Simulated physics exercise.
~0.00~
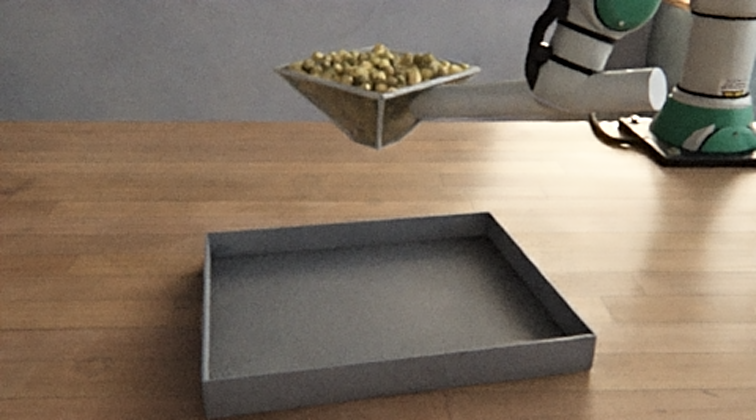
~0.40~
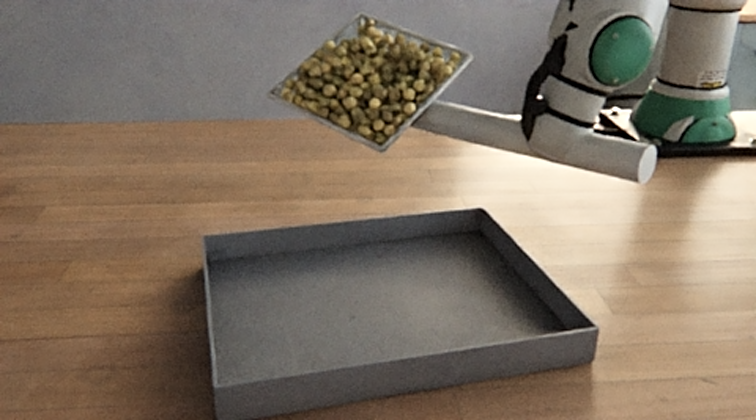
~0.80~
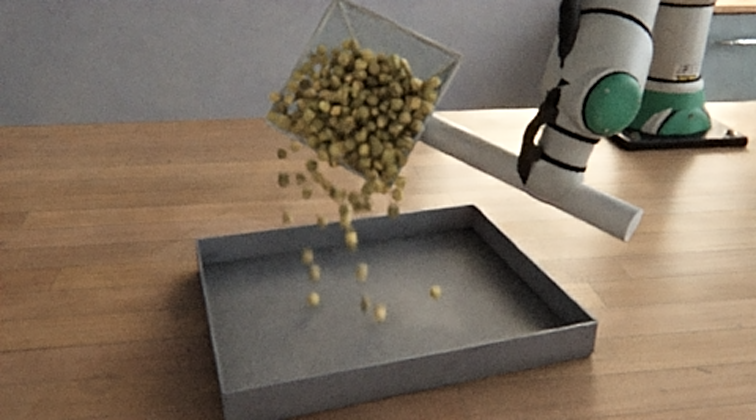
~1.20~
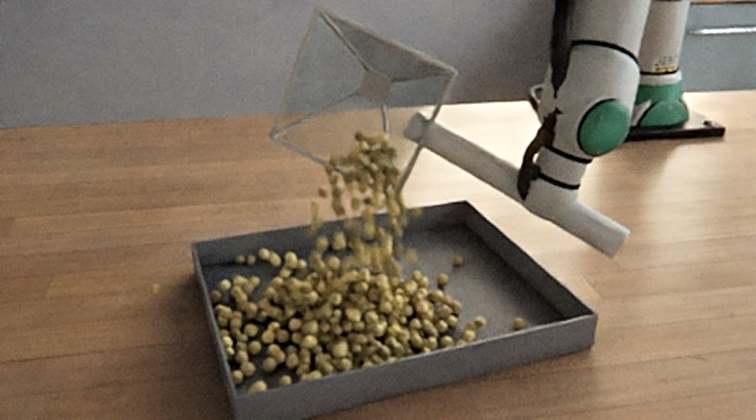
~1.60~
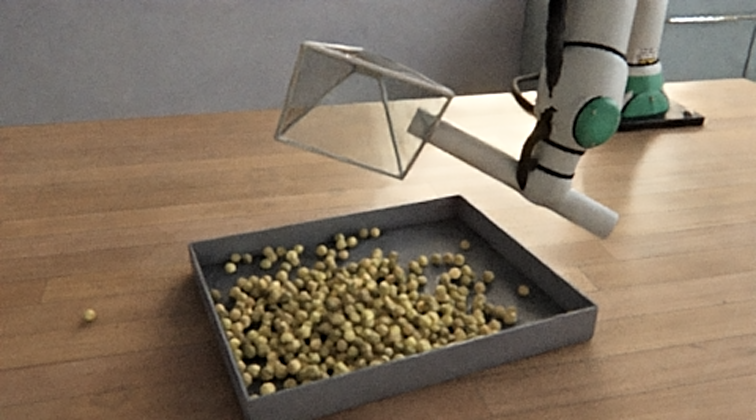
A white robot arm with green joints reaches in from the right over a wooden table, seen from slightly above, holding a clear, flared scoop heaped with yellowish-green soya beans. Below it sits an empty, shallow grey tray, with a plain grey wall behind. The arm tips the scoop steadily until a few beans spill over its lower edge and drop into the tray. The trickle thickens into a stream, and the beans pile up and spread across the tray floor. Finally the scoop hangs tilted and empty above a broad heap of beans, while one stray bean lies on the table to the left.
